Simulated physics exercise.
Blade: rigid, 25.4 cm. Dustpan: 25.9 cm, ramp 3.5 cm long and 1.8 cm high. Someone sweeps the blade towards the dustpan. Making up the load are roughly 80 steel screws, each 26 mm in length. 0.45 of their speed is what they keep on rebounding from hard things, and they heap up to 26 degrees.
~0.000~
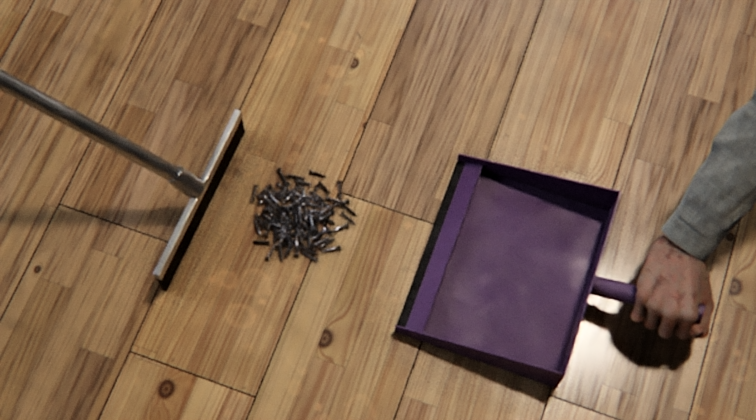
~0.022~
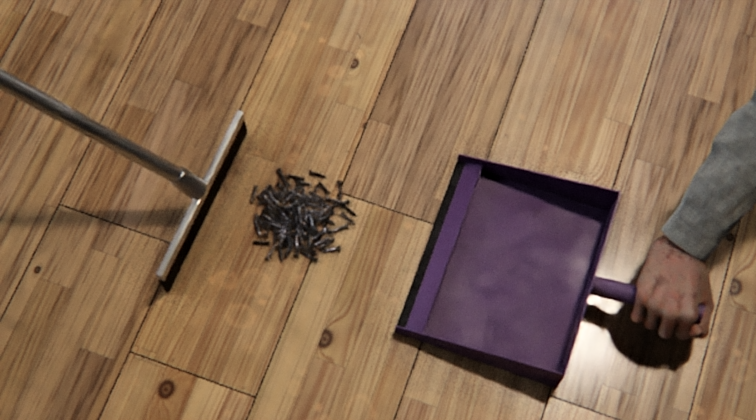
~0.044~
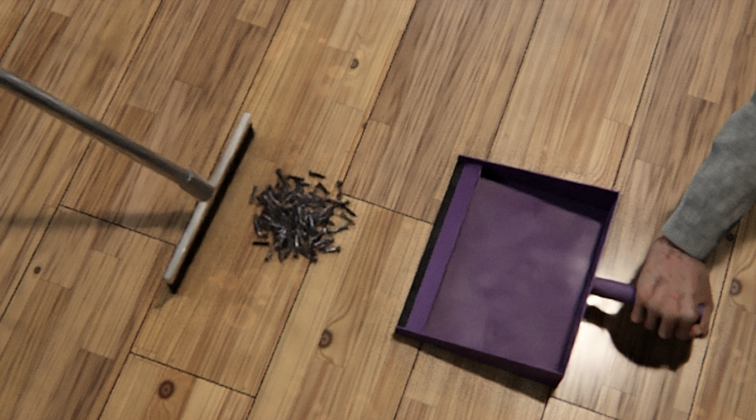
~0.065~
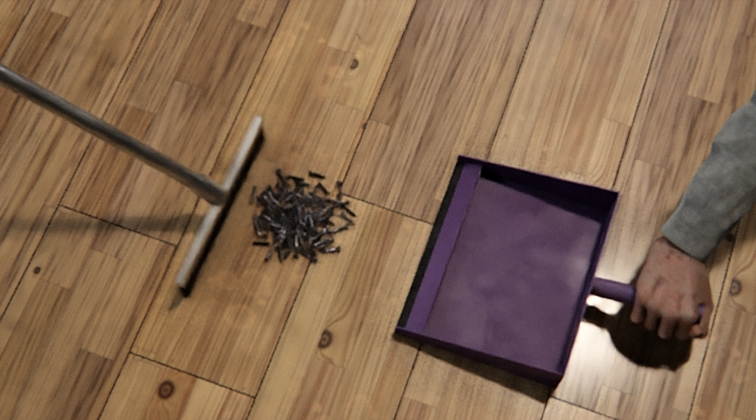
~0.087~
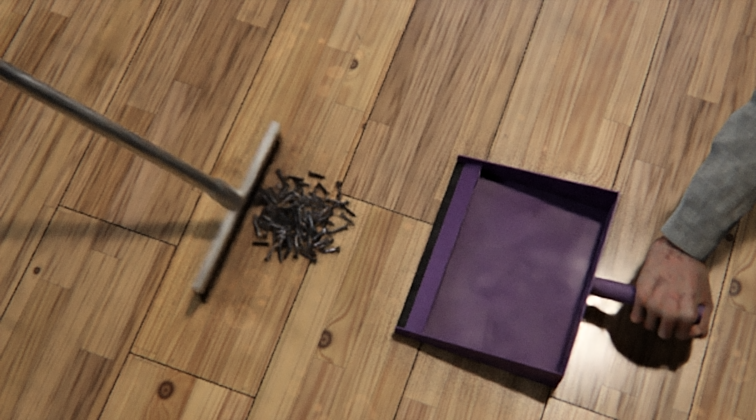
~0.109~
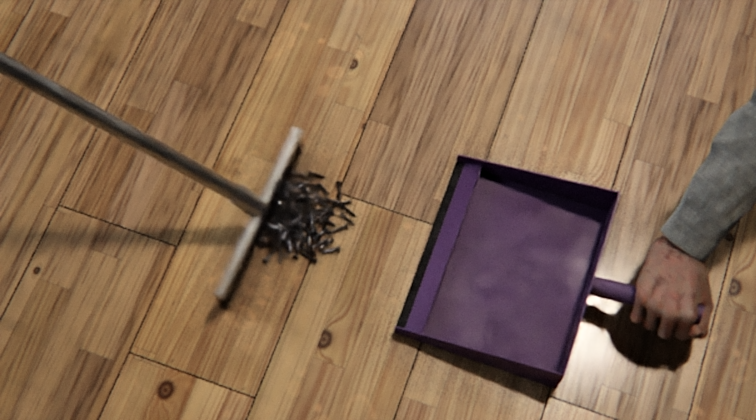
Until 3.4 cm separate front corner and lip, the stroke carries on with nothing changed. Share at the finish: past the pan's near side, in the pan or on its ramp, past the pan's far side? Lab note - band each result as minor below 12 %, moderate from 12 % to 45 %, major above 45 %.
Result: Past the pan's near side minor; in the pan or on its ramp major; past the pan's far side minor.
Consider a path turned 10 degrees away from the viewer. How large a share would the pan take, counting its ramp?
That would give about 55 percent.
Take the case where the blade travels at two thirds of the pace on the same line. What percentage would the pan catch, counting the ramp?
Then roughly 35 per cent.
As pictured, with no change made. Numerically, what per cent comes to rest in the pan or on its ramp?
Some 55 %.
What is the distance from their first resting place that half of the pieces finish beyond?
That distance is close to 20 cm.
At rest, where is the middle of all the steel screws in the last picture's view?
I'd say roughly (430, 256).
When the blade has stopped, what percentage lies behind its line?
Near 0 percent, give or take.
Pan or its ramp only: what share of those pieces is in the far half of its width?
Around 40 percent.
After 0.19 s, middle of the blade 10 cm from the lip; 0 % over the lip, far side 0 %, near side 0 %.
After 0.24 s, middle of the blade 5 cm from the lip; 5 % over the lip, far side 0 %, near side 0 %.
Then, at 0.43 s, middle of the blade 4 cm from the lip; 75 % over the lip, far side 0 %, near side 0 %.
At rest (1.2 s), near side 0 %, pan 55 %, far side 0 %, in front of the lip or behind the blade 45 %.
